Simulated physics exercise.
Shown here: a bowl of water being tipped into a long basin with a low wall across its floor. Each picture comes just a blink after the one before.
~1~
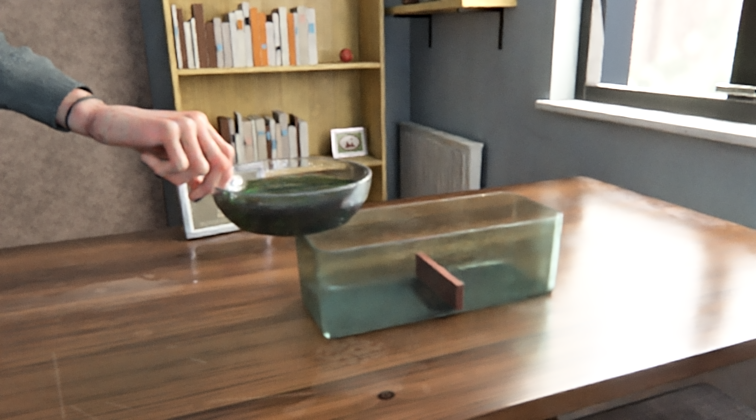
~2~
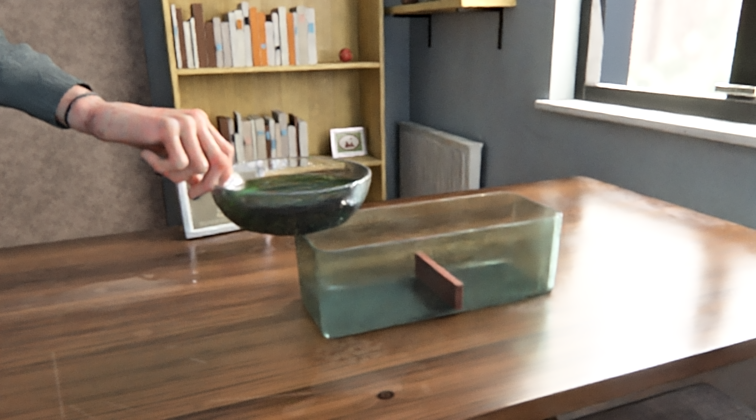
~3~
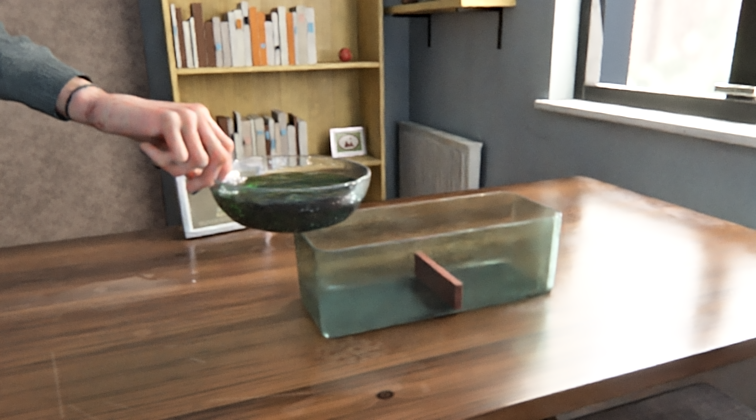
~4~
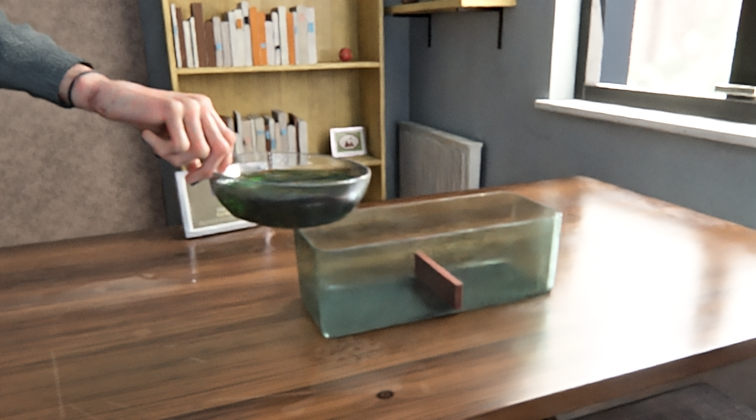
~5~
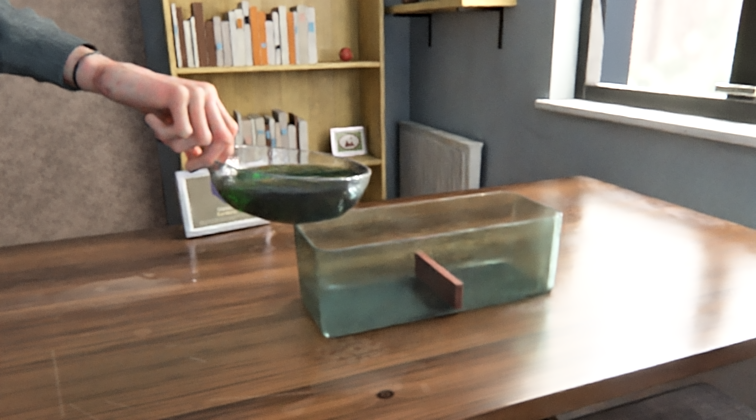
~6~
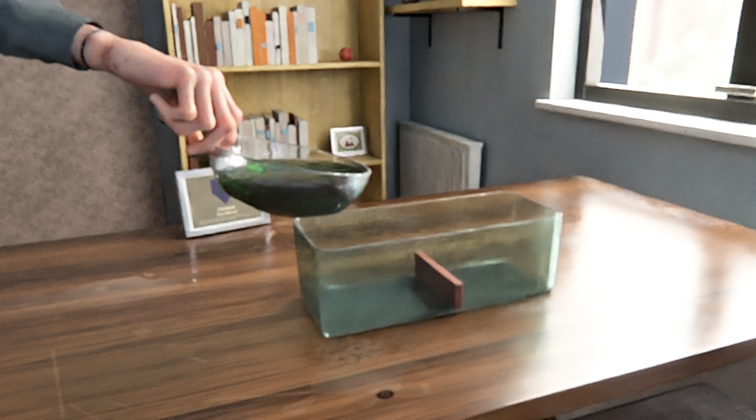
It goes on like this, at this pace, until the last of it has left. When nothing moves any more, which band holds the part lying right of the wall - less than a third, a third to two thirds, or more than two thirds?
It falls in the band a third to two thirds.
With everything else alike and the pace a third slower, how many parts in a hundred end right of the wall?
Estimate: Around 45 %.
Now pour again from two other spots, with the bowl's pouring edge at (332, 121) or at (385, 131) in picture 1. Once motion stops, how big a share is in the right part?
Around 35 percent first, around 70 percent second.
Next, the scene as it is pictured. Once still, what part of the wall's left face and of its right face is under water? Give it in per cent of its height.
On the left it's around 40 per cent; on the right, 60 per cent.
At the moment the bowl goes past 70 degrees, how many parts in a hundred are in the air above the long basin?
About 45 per cent.
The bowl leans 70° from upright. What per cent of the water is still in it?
Remaining share, estimated: 40 %.
A moment on, the tilt is 70° and 38 per cent is still to pour, 15 is left of the wall and 0 right of it.
Next, the tilt is 100° and 1 per cent is still to pour, 31 is left of the wall and 58 right of it.
Then the tilt is 103° and 0 per cent is still to pour, 40 is left of the wall and 56 right of it.
Later the tilt is 103° and 0 per cent is still to pour, 40 is left of the wall and 56 right of it.
In the end 40 per cent lies left of the wall, 56 right of it and 4 outside.
